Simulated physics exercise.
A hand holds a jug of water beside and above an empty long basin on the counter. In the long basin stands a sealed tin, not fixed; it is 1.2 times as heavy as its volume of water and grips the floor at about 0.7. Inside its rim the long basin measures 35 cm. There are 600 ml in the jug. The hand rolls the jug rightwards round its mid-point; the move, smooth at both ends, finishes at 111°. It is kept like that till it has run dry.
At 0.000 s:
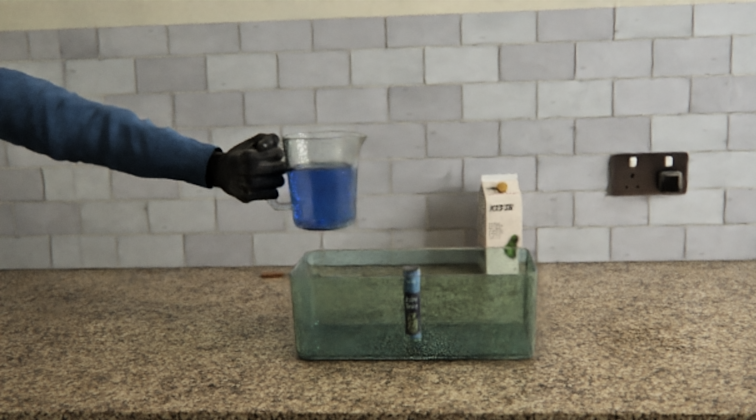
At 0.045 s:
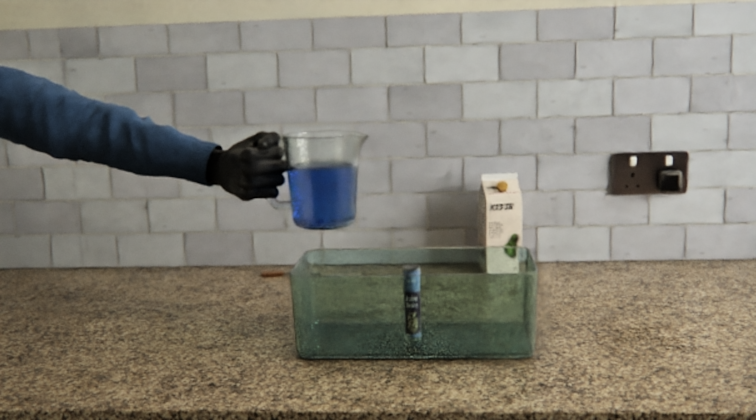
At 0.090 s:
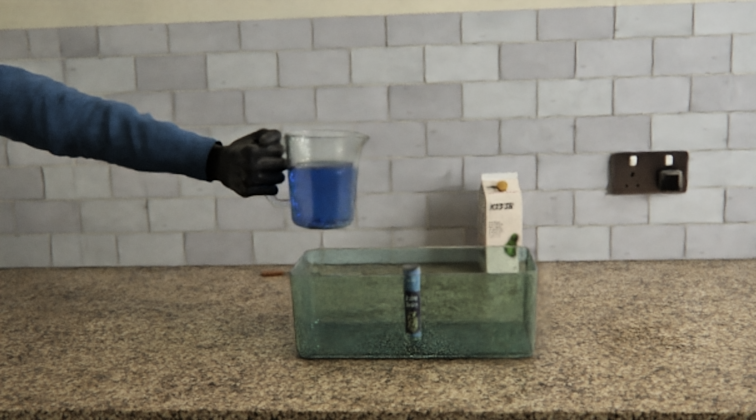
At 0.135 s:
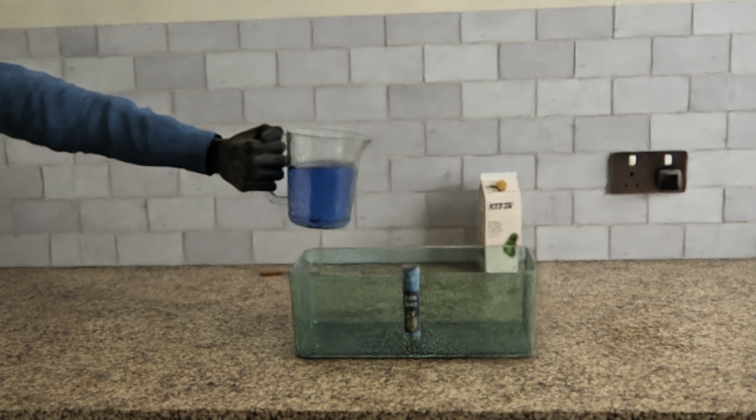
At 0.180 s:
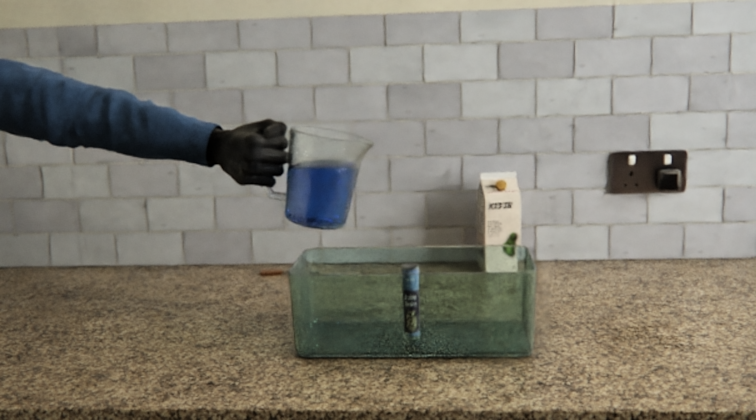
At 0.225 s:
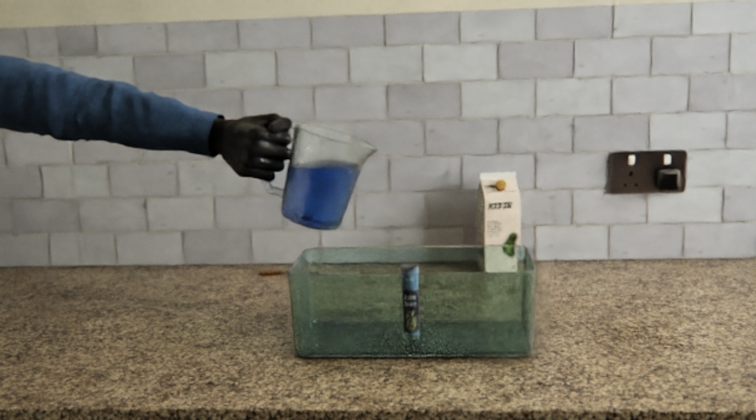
To begin with, a black-gloved hand holds a clear jug of blue liquid upright above a long glass basin with a small can standing in it, near a carton on a speckled counter. The hand then slowly tilts the jug rightwards, reaching a modest lean, while the liquid stays inside.
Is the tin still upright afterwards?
The tin goes over.
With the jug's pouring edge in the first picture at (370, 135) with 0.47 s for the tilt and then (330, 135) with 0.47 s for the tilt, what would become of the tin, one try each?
First it goes over; then it keeps standing.
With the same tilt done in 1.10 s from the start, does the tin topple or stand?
Then it falls.
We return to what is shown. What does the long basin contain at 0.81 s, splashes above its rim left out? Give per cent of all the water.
About 64 per cent.
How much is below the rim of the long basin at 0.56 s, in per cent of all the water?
Some 2 per cent.
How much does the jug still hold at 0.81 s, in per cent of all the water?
About 20 per cent.
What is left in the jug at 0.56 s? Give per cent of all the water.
Near 84 in a hundred.
Then, 0.56 s in, the tilt is 82° and 84 per cent is still to pour; the tin stands where it began.
Then, 0.81 s in, the tilt is 110° and 20 per cent is still to pour; the tin leans 6°.
Then, 1.08 s in, the tilt is 111° and 1 per cent is still to pour; the tin lies on its side.
Then, 1.36 s in, the tilt is 111° and 0 per cent is still to pour; the tin lies on its side.
Finally, the tin lies on its side.
